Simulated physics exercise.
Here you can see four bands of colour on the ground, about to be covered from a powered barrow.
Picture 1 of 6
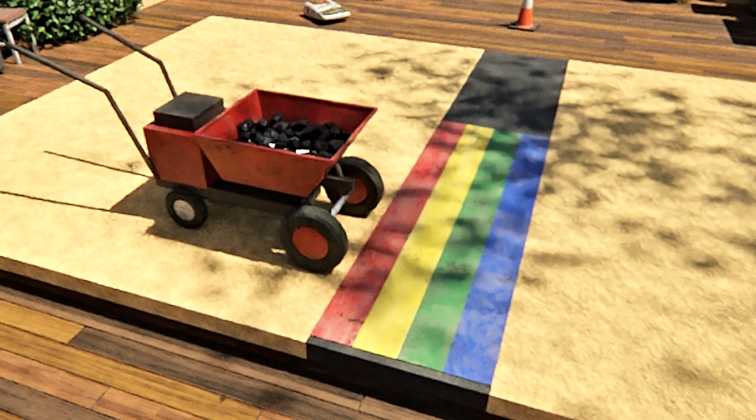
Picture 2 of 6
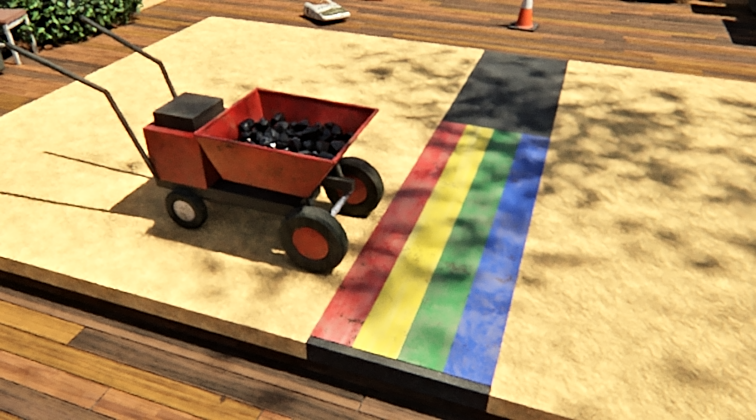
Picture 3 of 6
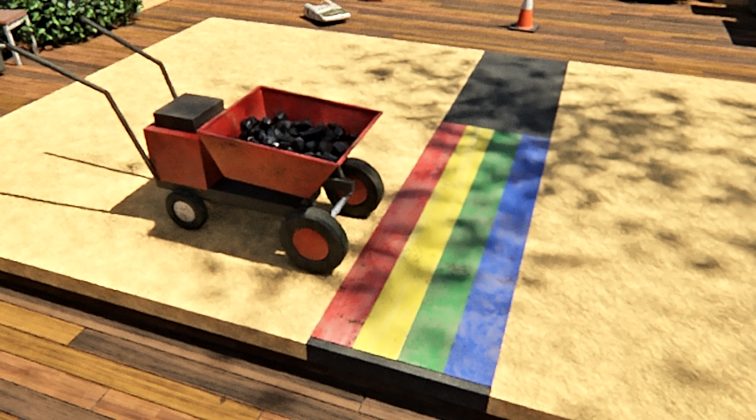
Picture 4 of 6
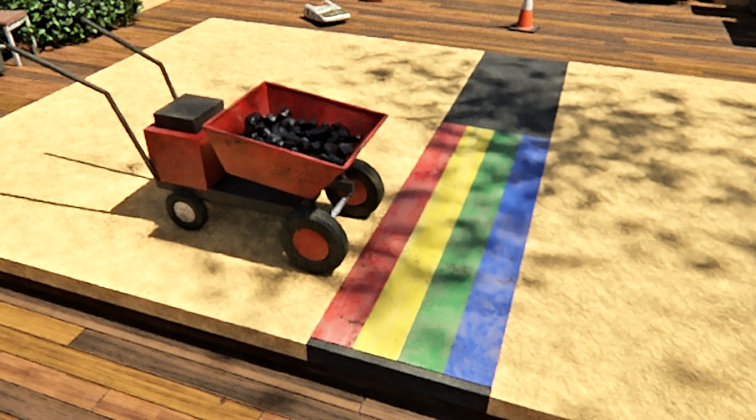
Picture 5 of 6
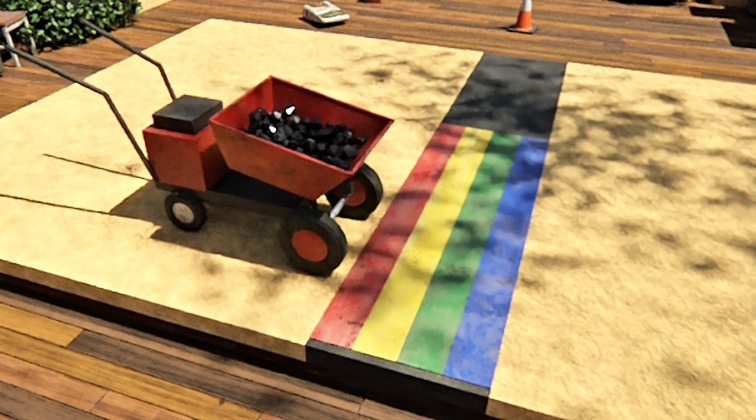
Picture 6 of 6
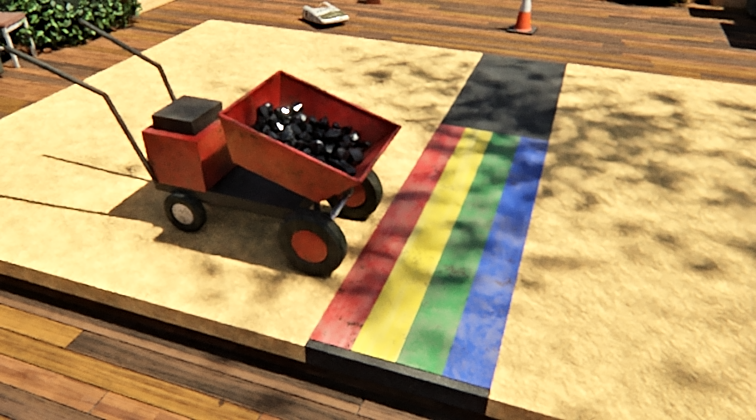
On a sunlit, sandy-coloured slab beside wooden decking, a red barrow loaded with black lumps stood left of red, yellow, green and blue stripes, and its skip gradually tilted toward them while the wheels stayed put.
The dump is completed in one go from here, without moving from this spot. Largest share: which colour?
Colour: Green.
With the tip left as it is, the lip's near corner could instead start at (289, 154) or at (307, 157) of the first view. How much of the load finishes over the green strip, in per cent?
It works out to 20 per cent in the first case and 30 per cent in the second.
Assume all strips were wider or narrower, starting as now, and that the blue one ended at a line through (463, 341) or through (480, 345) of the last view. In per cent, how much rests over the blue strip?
I'd say some 30 % for the first and some 30 % for the second.
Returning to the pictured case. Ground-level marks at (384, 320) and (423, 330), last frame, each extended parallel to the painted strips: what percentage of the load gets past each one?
About 90 and 60 %.
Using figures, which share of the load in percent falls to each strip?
Here's the split: Red strip gets 0 %, yellow strip 25 %, green strip 35 %, blue strip 20 %.
Shortly afterwards, skip tipped steeply; the whole lot in the skip.
Next, skip tipped steeply; all but a few in the skip; only a few over the yellow strip; only a few over the green strip.
Some moments later, skip tipped right over; near a third in the skip; a little over the yellow strip; near a third over the green strip; near a quarter over the blue strip; only a few off the paint.
In the end, skip tipped right over; a little in the skip; only a few over the red strip; near a quarter over the yellow strip; near a third over the green strip; near a quarter over the blue strip; a little off the paint.
